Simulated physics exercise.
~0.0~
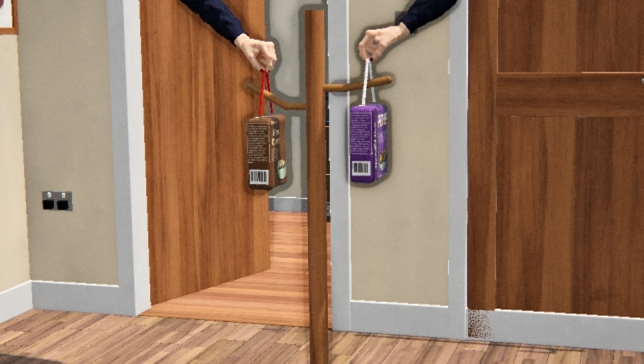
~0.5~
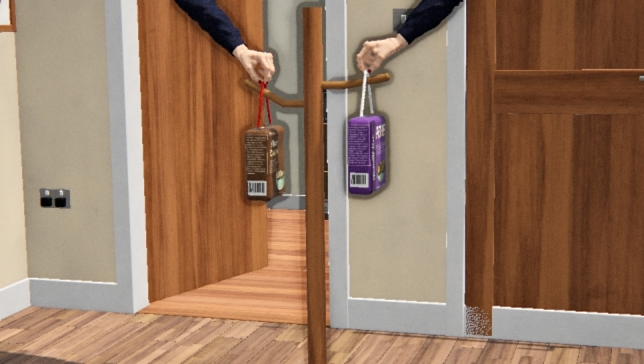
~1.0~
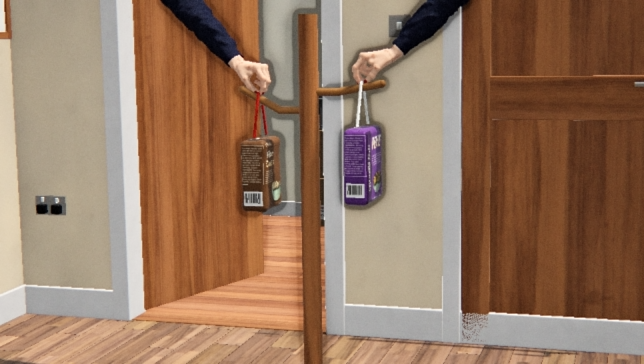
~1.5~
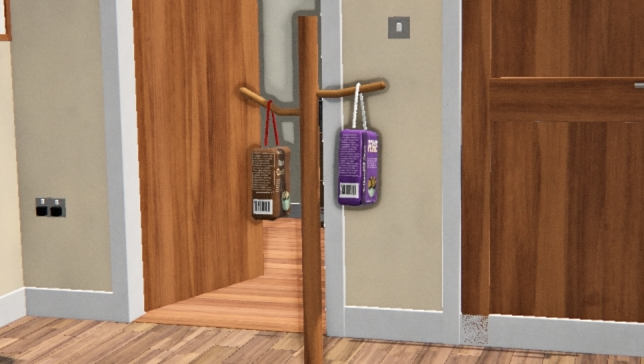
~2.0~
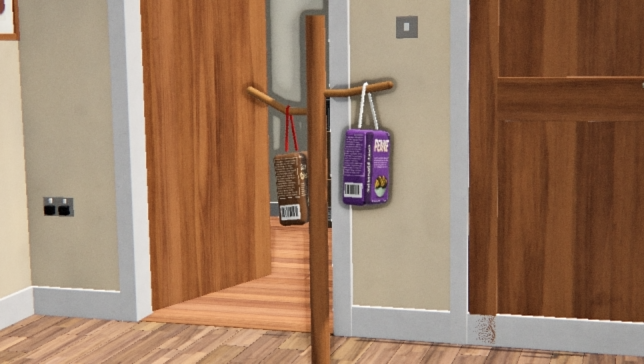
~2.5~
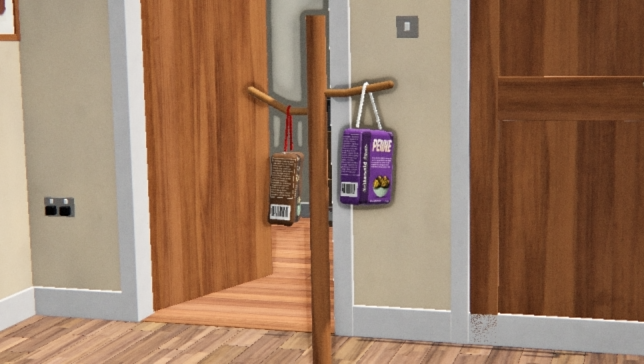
Two hands hang a brown sack and a purple bag on pegs, where both stay.
